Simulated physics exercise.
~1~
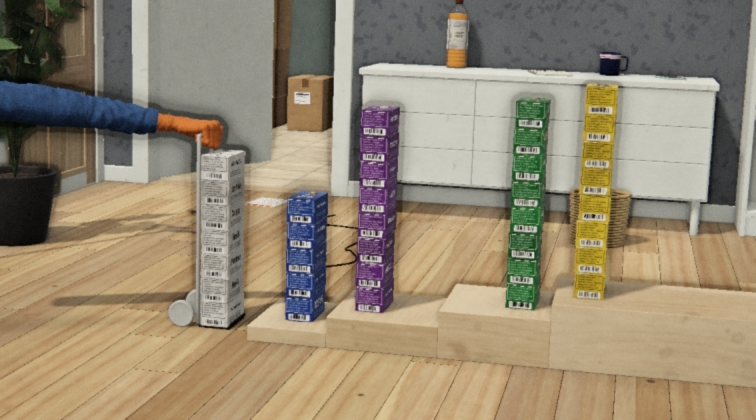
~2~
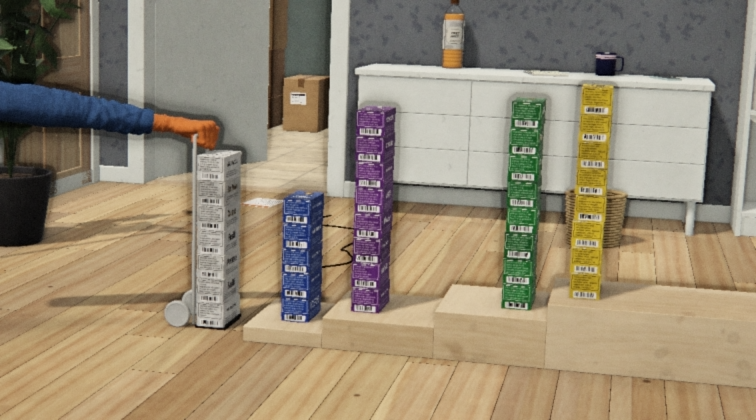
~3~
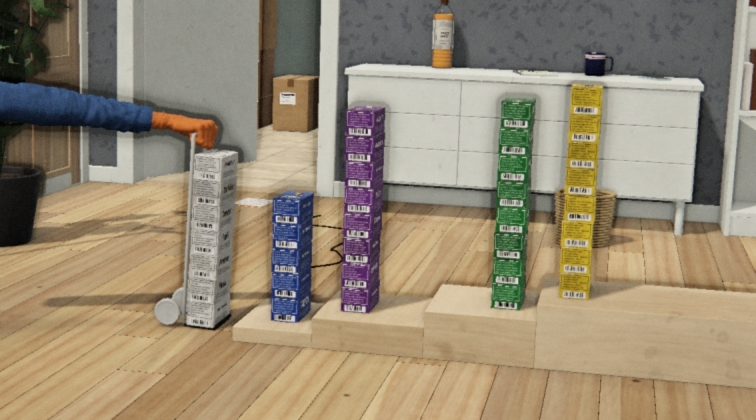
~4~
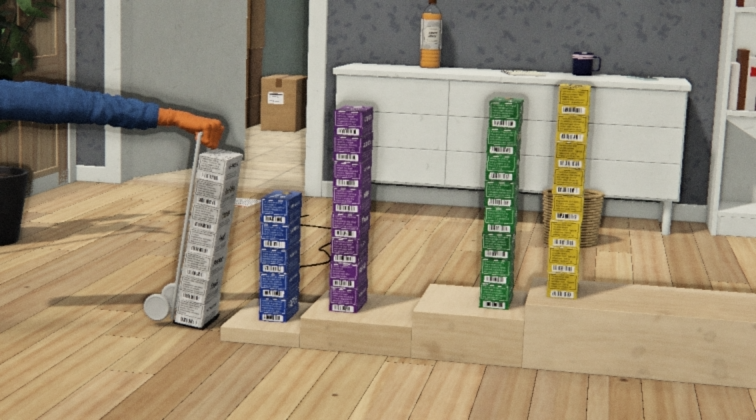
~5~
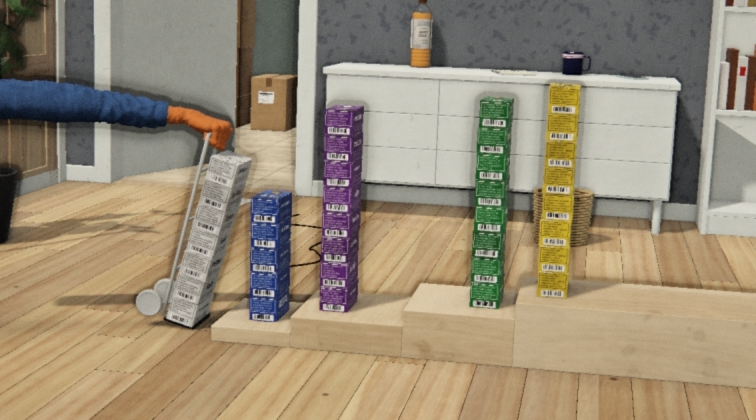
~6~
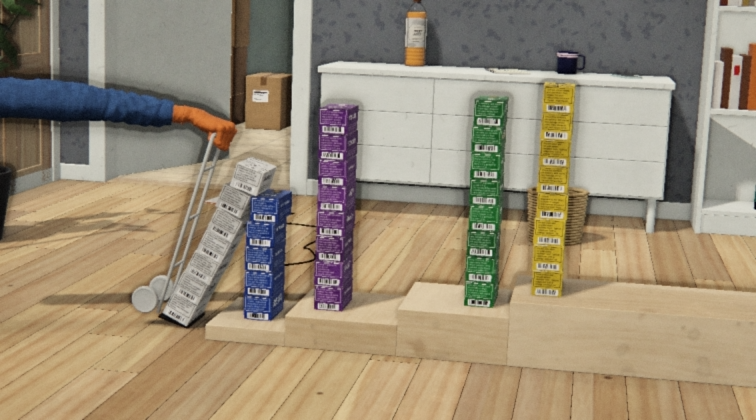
The clip shows a gloved hand gripping a small hand truck loaded with a pale column of packets, beside blue, purple, green and yellow stacks on rising steps; the truck rocks, and the pale column leans right toward the blue stack.
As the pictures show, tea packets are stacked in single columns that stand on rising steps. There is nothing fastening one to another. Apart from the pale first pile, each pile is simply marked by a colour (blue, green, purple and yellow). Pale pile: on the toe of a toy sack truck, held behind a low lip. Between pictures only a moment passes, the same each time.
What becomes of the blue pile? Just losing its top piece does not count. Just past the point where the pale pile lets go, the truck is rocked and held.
The pile will suffer serious damage.
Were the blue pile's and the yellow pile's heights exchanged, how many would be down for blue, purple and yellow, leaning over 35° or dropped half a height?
Counts by colour: Blue 8; purple 8; yellow 5.
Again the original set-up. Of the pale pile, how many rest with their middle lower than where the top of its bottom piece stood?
1 in all.
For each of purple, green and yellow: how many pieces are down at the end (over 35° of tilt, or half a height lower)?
Counting by colour, you get purple at 8, green at 6, and yellow at 8 down by the end.
Soon after the last picture, 7 of the pale pile down; 4 of the 5 blue packets down (5 of 29 in all colours); top blue packet leaning well over, about its own height lower; top purple packet leaning clearly, half its height lower.
A little later, 7 of the pale pile down; 4 of the 5 blue packets down (22 of 29 in all colours); top blue packet leaning steeply, some two heights lower; top green packet on its side.
At rest, 7 of the pale pile down; 5 of the 5 blue packets down (27 of 29 in all colours); top blue packet leaning well over, some two heights lower; top green packet on its side. As the last picture would show them, middles, top blue packet near (383, 260), top green packet near (367, 238).
